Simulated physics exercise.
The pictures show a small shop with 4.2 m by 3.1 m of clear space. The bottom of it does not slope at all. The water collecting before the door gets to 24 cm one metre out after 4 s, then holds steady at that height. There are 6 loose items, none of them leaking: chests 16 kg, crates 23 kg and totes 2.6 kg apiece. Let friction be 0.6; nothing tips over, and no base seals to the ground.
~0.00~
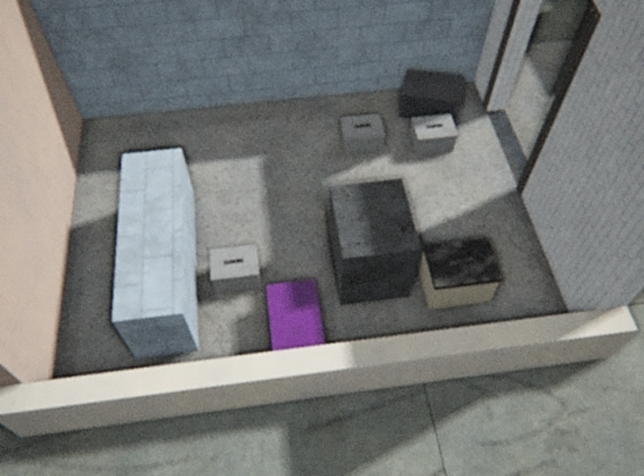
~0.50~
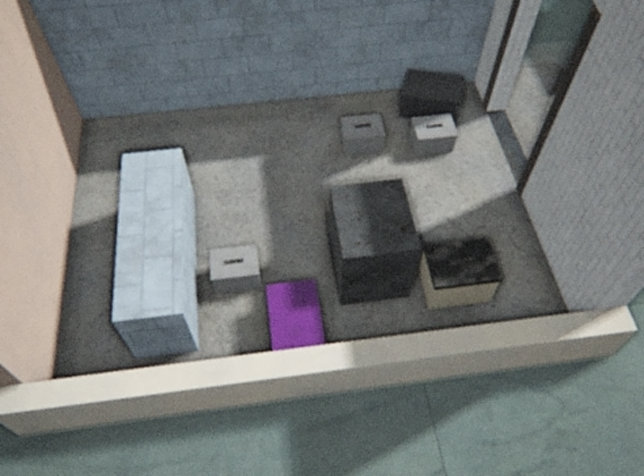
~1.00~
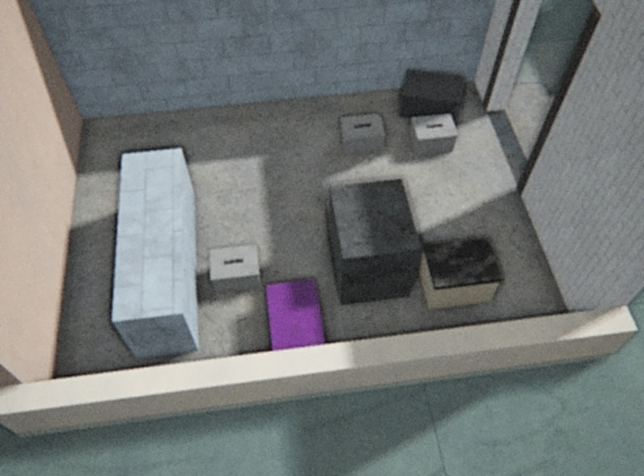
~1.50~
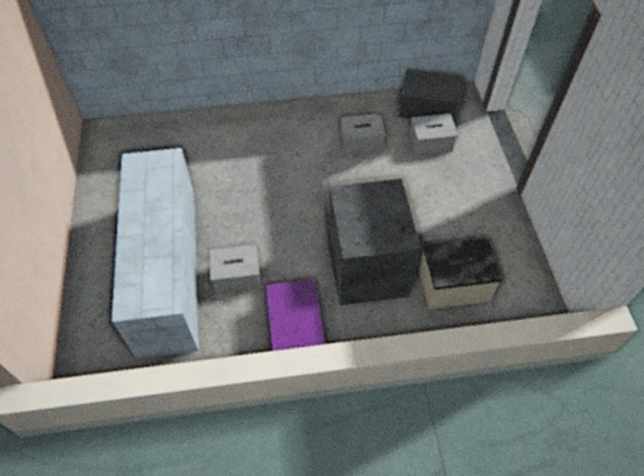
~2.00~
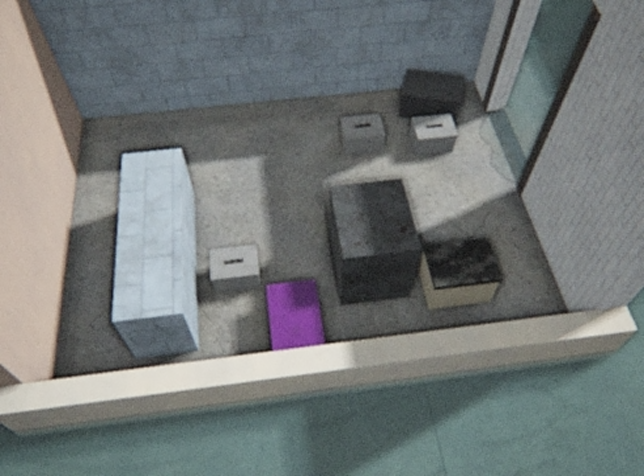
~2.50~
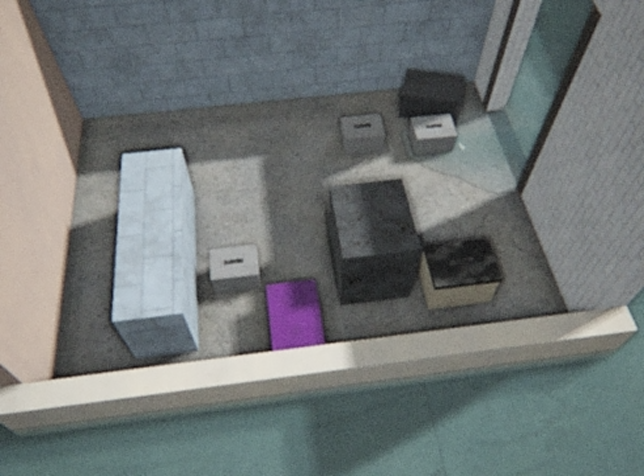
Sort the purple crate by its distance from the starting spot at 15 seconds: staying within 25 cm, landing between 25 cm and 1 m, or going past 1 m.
The purple crate goes past 1 m.
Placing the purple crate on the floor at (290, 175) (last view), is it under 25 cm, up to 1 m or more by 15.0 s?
Short answer, it is taken a long way.
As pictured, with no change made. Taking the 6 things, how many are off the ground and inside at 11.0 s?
I get 6.
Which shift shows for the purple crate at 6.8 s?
I'd guess some 0 cm by then.
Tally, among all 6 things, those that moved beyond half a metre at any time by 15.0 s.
The total is 6.
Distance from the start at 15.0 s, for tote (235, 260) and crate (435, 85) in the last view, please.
One is off by 250 cm, the other by 300 cm, in the order asked.
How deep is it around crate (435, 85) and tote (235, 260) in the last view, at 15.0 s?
Depth approx. 21 cm / 15 cm.
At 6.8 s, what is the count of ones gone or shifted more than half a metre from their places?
By my tally, 4.
After 3.5 s the purple crate is near (295, 315), 0.0 m from its start, aground; 1 afloat.
After 6.8 s the purple crate is near (296, 314), 0.0 m from its start, aground; 3 afloat.
After 11.0 s the purple crate is near (385, 308), 0.7 m from its start, afloat; 6 afloat.
After 15.0 s the purple crate is near (420, 187), 1.6 m from its start, afloat; 6 afloat.
